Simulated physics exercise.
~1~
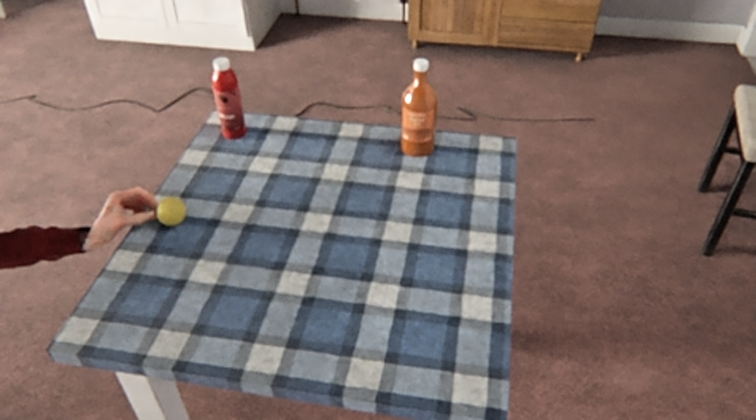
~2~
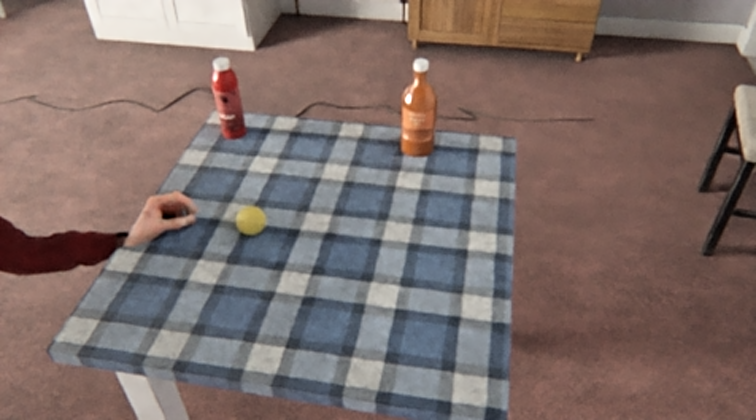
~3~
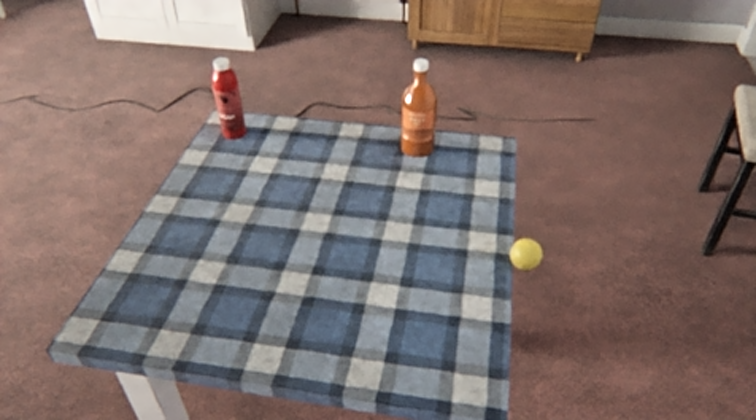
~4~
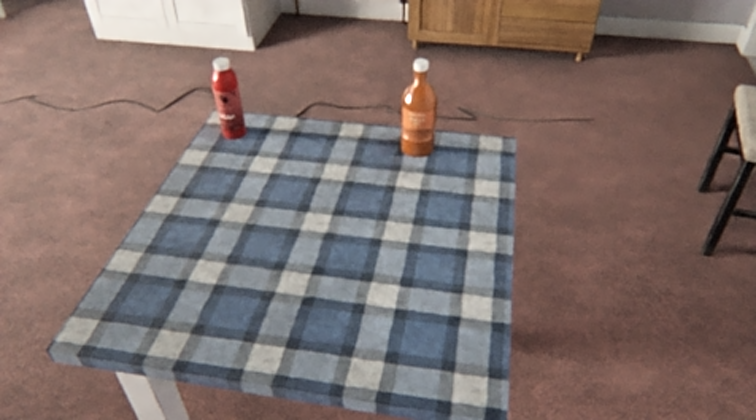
A yellow lemon leaves a hand, rolls right past two bottles, and drops off the table.
